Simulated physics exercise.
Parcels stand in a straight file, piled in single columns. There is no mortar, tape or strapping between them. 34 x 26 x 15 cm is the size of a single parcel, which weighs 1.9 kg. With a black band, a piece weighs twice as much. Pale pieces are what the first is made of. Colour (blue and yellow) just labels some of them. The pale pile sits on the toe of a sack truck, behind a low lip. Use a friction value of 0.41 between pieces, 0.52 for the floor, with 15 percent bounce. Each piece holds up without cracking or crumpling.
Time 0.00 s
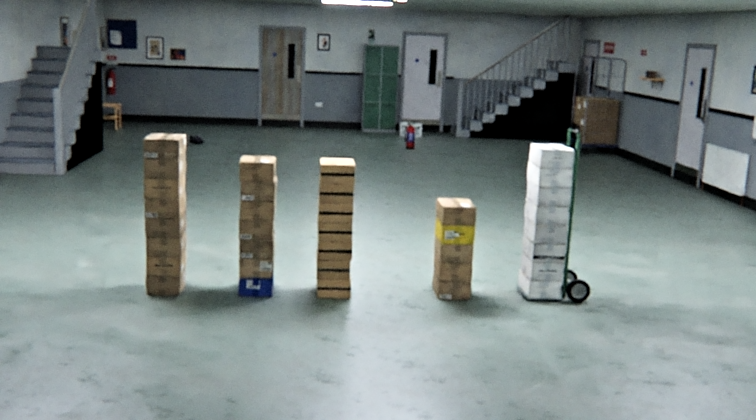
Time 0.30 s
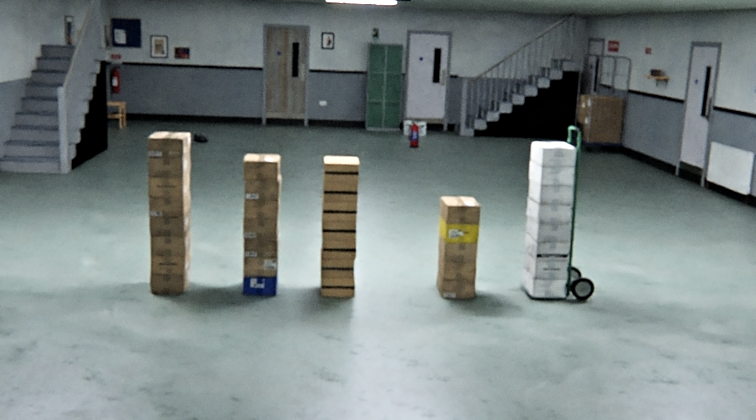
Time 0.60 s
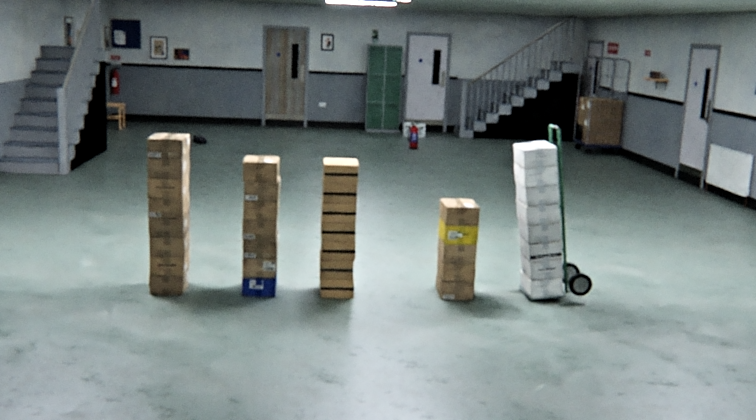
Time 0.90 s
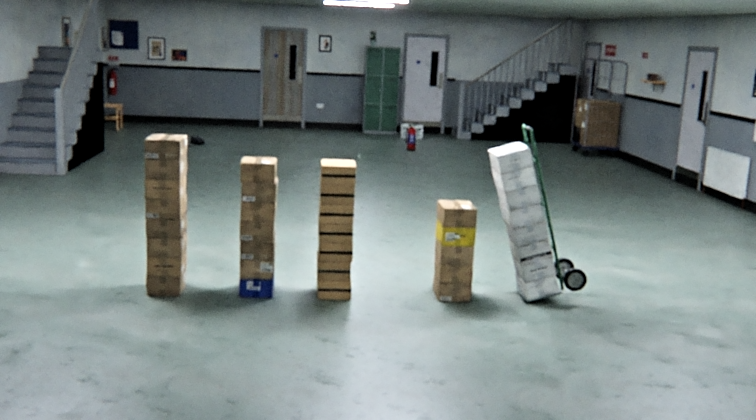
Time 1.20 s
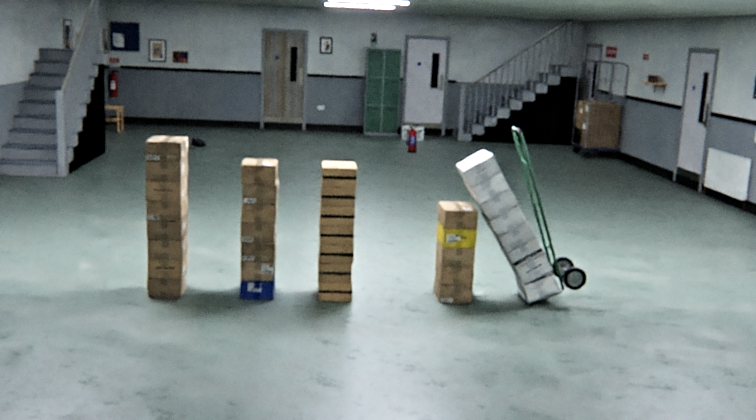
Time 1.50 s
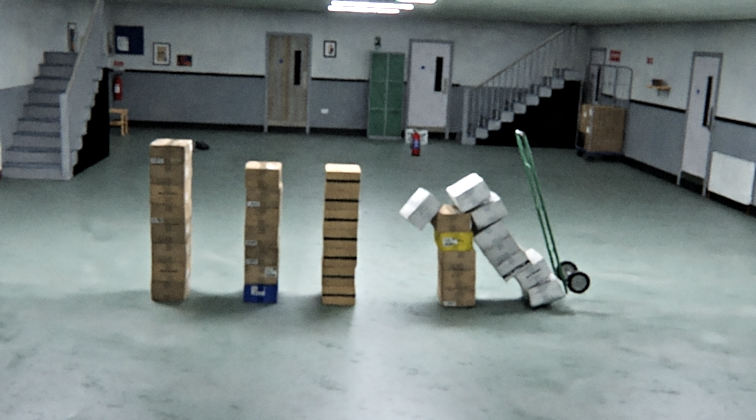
In a large hall, a green sack truck tilting left, its white box stack leaning and breaking apart against a shorter brown stack.
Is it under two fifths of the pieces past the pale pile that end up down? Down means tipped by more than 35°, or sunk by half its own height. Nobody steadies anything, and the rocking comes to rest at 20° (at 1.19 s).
Yes.
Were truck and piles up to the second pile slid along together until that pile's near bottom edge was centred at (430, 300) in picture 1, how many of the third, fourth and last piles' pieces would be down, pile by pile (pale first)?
In that case third pile 0, fourth pile 0, last pile 0.
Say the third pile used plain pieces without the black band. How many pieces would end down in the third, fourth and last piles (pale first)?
Down at the end: Third pile 0, fourth pile 0, last pile 0.
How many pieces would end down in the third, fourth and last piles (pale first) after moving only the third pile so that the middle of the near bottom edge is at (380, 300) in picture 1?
Then, pile by pile: Third 0, fourth 0, last 0.
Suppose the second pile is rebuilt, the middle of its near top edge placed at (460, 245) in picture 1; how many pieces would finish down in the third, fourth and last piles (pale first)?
Result: Third pile 0, fourth pile 0, last pile 0.
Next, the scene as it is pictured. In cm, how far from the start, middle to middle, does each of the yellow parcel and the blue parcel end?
Yellow 60, blue 0.
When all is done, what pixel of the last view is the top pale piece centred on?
In the last view it ends up close to (365, 286).
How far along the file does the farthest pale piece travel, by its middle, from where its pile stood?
Distance along: Near 150 cm.
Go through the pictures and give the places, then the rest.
In the first picture (we follow the side turned to the camera), truck frame (576, 167) 0° forward; blue parcel (255, 288); yellow parcel (459, 235); no other piece has moved.
The second picture shows truck frame (577, 165) 1° forward; yellow parcel (463, 234).
The third picture shows truck frame (560, 163) 8° forward, top of the pale pile leaning 8°; yellow parcel (462, 236); no other piece has moved.
The fourth picture shows truck frame (538, 163) 16° forward, top of the pale pile leaning 17°; yellow parcel (459, 237); no other piece has moved.
The fifth picture shows truck frame (529, 164) 20° forward, top of the pale pile leaning 32°; yellow parcel (460, 239); no other piece has moved.
The sixth picture shows truck frame (533, 168) 20° forward, top of the pale pile leaning 51°; yellow parcel (457, 242) displaced 55 mm; blue parcel (260, 294); 3 stirred so far.
Around 1.64 s, 7 of the pale pile down; none of the 27 other parcels down, 5 disturbed; yellow parcel tipped 6°.
Around 1.86 s, 7 of the pale pile down; none of the 27 other parcels down, 5 disturbed; yellow parcel tipped 16°.
Around 2.14 s, 7 of the pale pile down; 1 of the 27 other parcels down; yellow parcel tipped 30°, 7 cm lower.
Around 2.36 s, 7 of the pale pile down; 5 of the 27 other parcels down; yellow parcel tipped 53°, 19 cm lower.
Finally (3.4 s), 7 of the pale pile down; 5 of the 27 other parcels down; yellow parcel tipped 51°, 20 cm lower; blue parcel unmoved. That is 19 per cent. Seen by the last camera, middles, yellow parcel near (390, 259), blue parcel near (261, 287).
